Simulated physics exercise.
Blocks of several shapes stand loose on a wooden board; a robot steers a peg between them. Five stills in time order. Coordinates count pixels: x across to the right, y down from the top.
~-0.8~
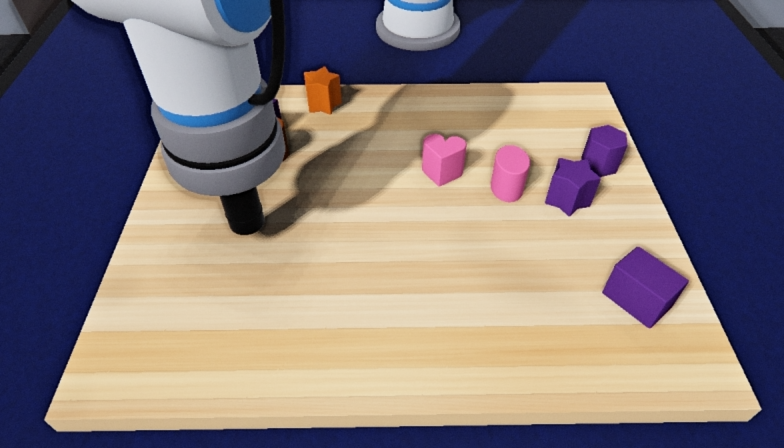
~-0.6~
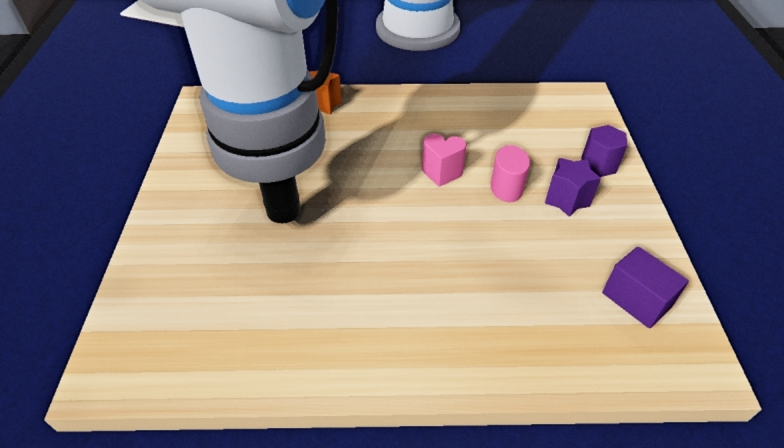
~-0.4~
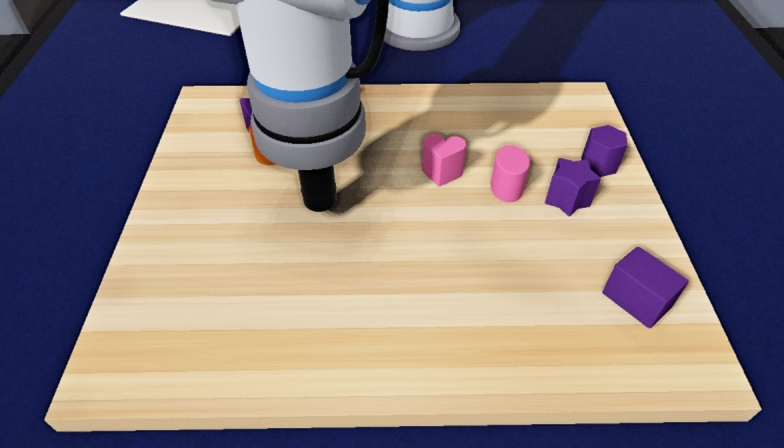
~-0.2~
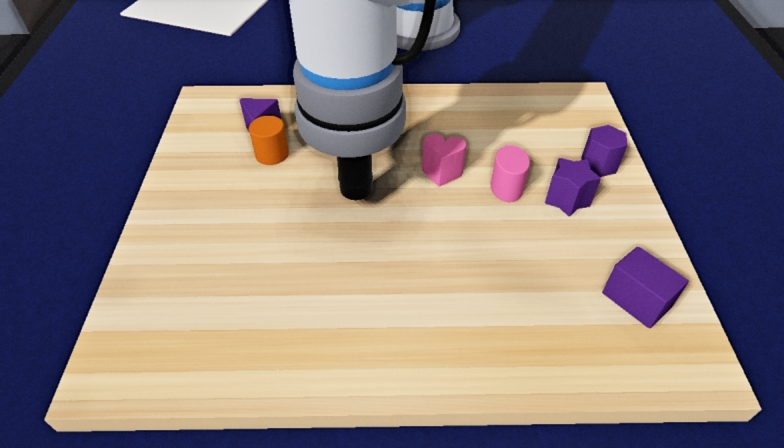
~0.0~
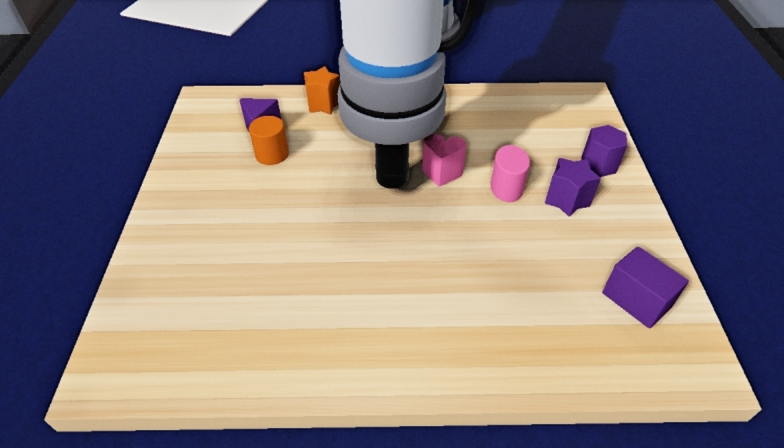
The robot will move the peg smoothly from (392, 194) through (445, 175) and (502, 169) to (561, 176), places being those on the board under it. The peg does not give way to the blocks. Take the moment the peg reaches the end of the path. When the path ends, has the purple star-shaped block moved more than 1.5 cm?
The answer is no.
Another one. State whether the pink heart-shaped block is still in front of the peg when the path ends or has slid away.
My guess is it ends up beside or behind the peg.
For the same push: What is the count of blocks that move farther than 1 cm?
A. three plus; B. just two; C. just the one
Choice B: Just two.
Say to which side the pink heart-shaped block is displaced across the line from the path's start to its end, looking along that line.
Goes left.
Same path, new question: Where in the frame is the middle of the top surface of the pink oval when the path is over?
Its top centre is at about (537, 164).
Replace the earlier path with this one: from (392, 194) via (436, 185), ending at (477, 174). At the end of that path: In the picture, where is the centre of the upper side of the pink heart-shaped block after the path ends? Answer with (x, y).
It should be at about (479, 124).
On the path given first. One third of the way, peg (446, 160); pink heart-shaped block (472, 134).
Two thirds of the way, peg (506, 154); pink heart-shaped block (518, 122), turned 45° anticlockwise; pink oval (525, 162), turned 35° clockwise.
At the end, peg (566, 161); pink heart-shaped block (520, 121), turned 50° anticlockwise; pink oval (537, 164), turned 85° clockwise; purple star-shaped block not moved.
